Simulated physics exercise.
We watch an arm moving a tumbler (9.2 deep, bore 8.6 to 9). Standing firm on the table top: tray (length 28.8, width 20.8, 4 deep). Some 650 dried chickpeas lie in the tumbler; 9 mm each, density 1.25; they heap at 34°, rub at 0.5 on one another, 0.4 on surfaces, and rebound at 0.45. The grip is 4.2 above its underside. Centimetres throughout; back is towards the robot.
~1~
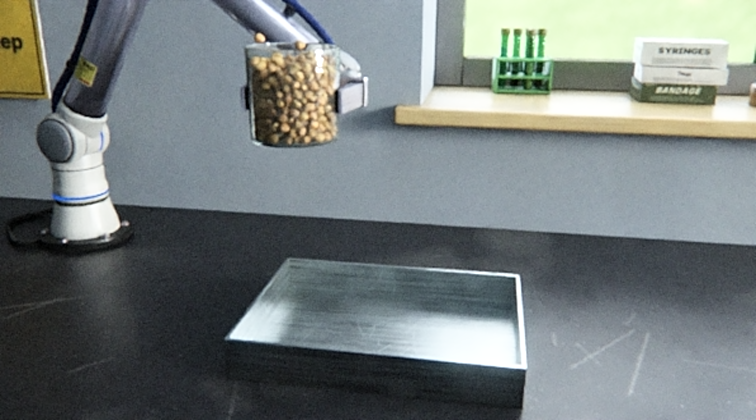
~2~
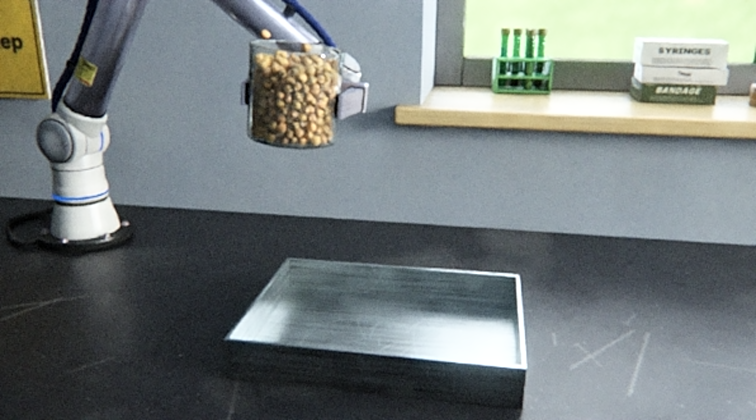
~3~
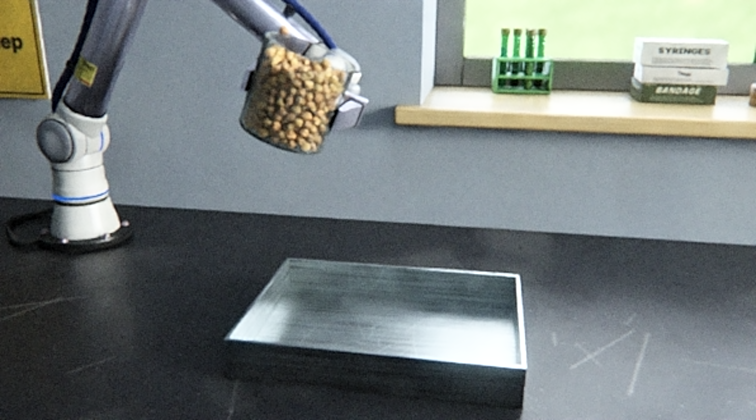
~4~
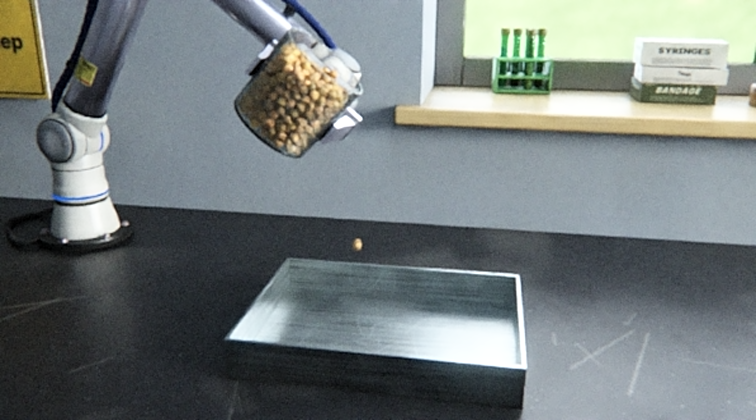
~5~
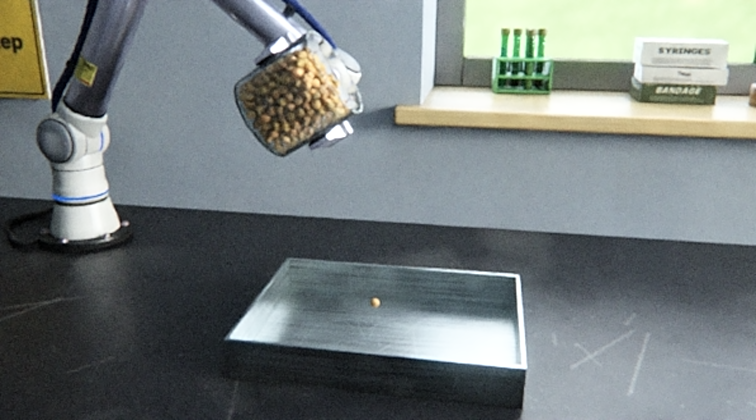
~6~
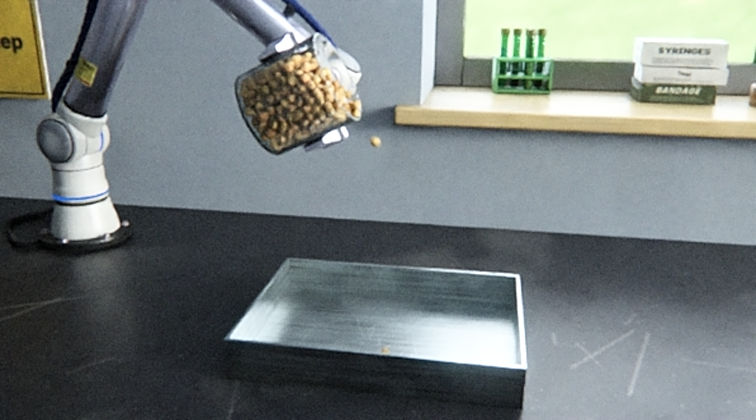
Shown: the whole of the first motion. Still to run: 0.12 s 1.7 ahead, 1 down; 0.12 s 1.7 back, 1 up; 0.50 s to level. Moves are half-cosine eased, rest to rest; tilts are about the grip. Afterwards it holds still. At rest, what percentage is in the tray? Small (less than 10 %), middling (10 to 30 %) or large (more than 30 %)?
In the tray the share is small, less than 10 %.
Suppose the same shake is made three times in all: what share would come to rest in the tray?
It would be near 10 per cent.
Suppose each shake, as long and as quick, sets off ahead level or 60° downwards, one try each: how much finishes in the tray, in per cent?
About 5 and 5 per cent.
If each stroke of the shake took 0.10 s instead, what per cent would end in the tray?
Then about 5 per cent.
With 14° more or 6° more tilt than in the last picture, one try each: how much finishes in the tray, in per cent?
About 20 and 5 per cent.
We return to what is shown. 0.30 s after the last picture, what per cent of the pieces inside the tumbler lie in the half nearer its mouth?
Roughly 45 per cent.
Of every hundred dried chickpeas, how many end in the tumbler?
Roughly 95 per cent.
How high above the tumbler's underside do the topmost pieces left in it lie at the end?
Some 9.5 cm.
Then, 0.30 s later, tilted 61° forward, highest piece 30 above the table; 633 in the tumbler, 5 in the tray, 16 in flight or on a rim.
Then, 0.59 s later, tilted 13° forward, highest piece 32 above the table; 627 in the tumbler, 26 in the tray, 1 in flight or on a rim.
Then, 0.94 s later, level, highest piece 32 above the table; 627 in the tumbler, 27 in the tray.
Then, 1.99 s later, level, highest piece 32 above the table; 627 in the tumbler, 27 in the tray.
At rest, 627 in the tumbler, 27 in the tray. That is 4 % in the tray.
